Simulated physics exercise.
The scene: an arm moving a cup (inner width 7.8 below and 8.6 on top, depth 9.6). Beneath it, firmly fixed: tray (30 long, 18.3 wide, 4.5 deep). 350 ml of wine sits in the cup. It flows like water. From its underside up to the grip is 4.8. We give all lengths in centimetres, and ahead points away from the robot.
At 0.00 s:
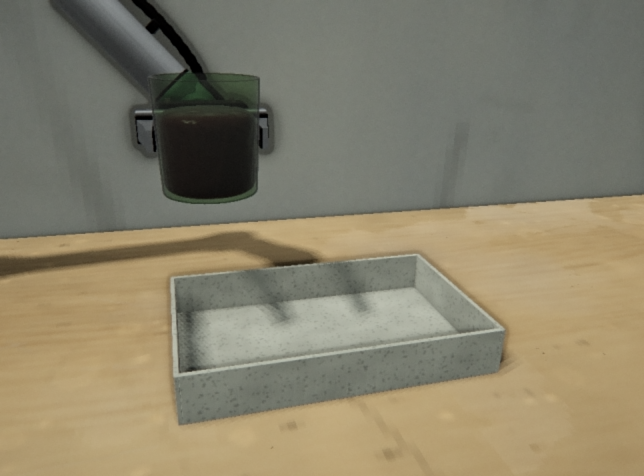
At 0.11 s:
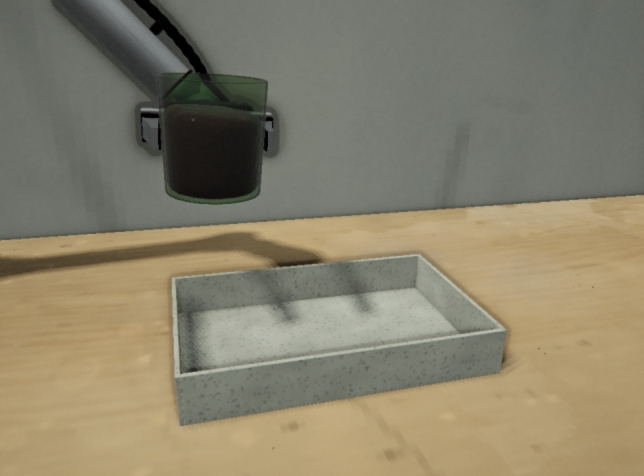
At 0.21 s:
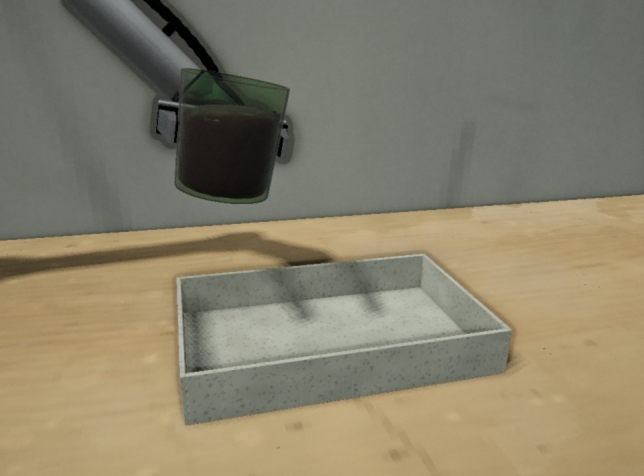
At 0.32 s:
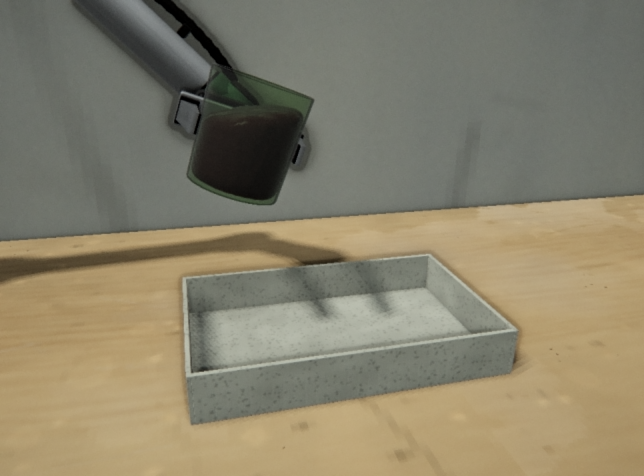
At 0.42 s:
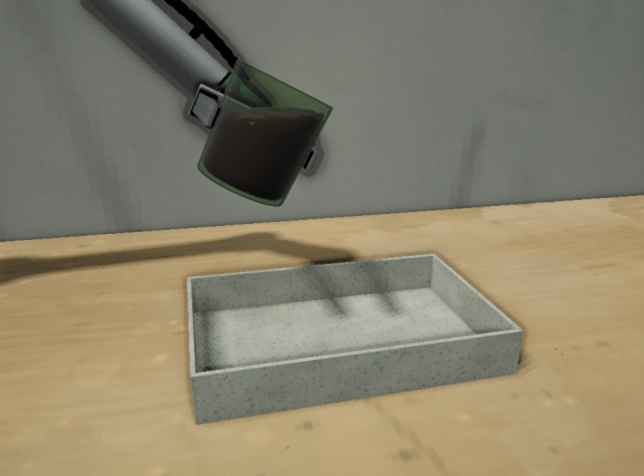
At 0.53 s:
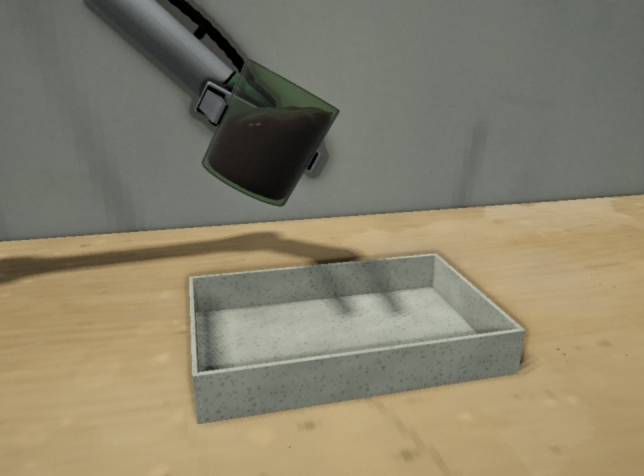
A robot arm moves a cup of dark liquid slightly right above a tray, tilting it rightward.
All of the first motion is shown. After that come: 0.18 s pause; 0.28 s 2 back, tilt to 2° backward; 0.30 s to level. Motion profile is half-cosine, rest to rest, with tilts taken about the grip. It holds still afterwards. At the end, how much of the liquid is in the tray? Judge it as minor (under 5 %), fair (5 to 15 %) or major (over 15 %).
Minor.
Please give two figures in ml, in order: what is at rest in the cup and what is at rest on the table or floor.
Roughly 350, 0 ml.
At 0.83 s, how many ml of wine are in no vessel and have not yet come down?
It comes to close to 0 ml.
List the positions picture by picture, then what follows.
In the first picture, cup middle at (208, 138), level; upper third of the wine around (207, 123), from x 160 to 255, top at y 110; 350 ml in the cup.
In the second picture, cup middle at (213, 138), tilted 3° forward; upper third of the wine around (211, 123), from x 165 to 260, top at y 105.
In the third picture, cup middle at (229, 138), tilted 10° forward; upper third of the wine around (230, 122), from x 180 to 280, top at y 110.
In the fourth picture, cup middle at (247, 138), tilted 19° forward; upper third of the wine around (254, 123), from x 195 to 300, top at y 105.
In the fifth picture, cup middle at (262, 137), tilted 26° forward; upper third of the wine around (269, 123), from x 205 to 320, top at y 110.
In the sixth picture, cup middle at (268, 137), tilted 29° forward; upper third of the wine around (276, 123), from x 210 to 330, top at y 110; 350 ml in the cup.
By 0.83 s, tilted 16° forward, liquid up to 26 above the table; 350 ml in the cup.
By 1.14 s, tilted 1° backward, liquid up to 26 above the table; 350 ml in the cup.
By 1.49 s, level, liquid up to 25 above the table; 350 ml in the cup.
By 2.29 s, level, liquid up to 25 above the table; 350 ml in the cup.
Final state, 350 ml in the cup. That is 0 % in the tray.
